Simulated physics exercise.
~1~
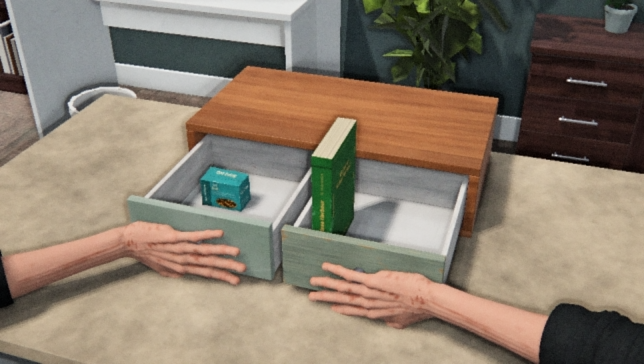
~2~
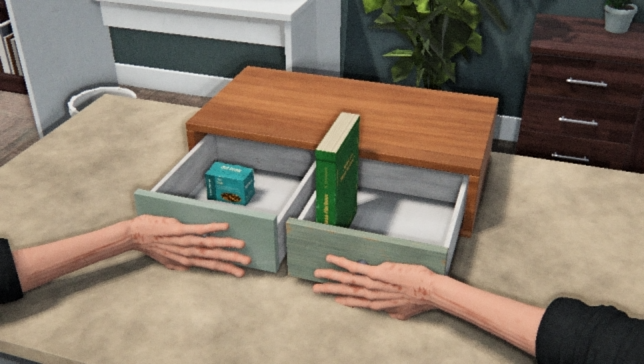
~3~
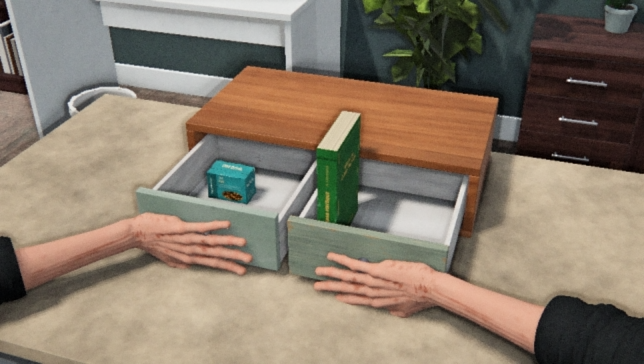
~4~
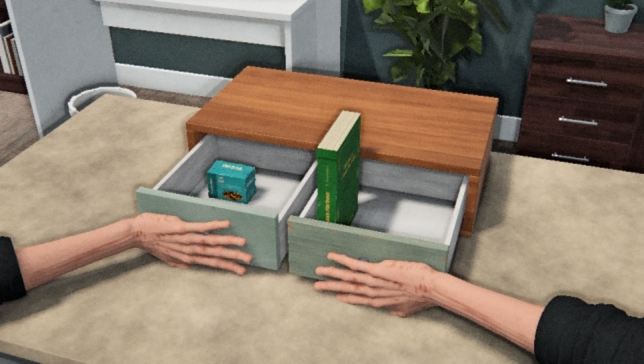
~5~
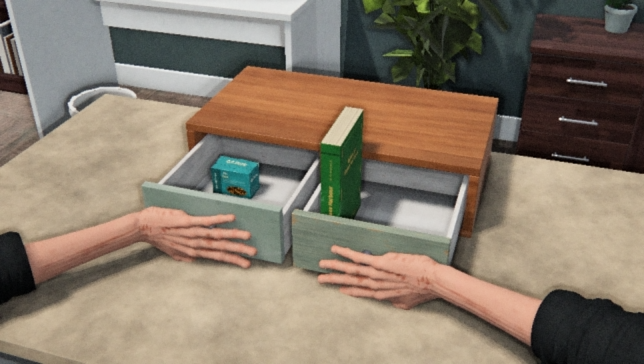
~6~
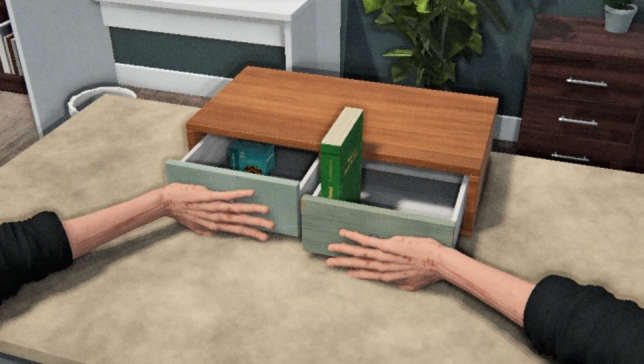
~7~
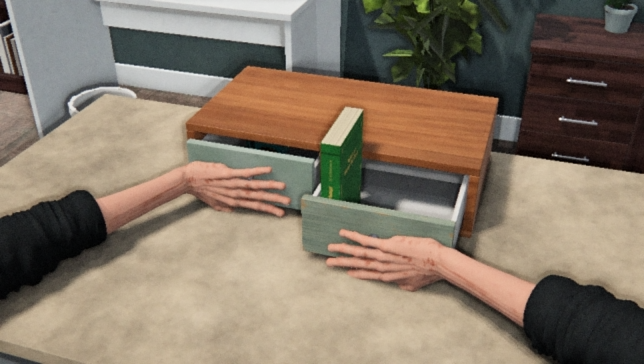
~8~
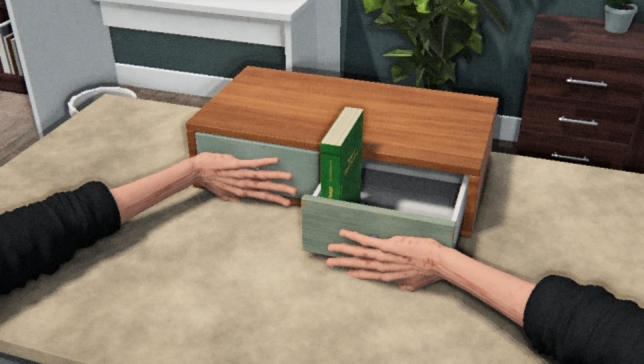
On a tabletop, hands push the left drawer shut while the right stays partly open.
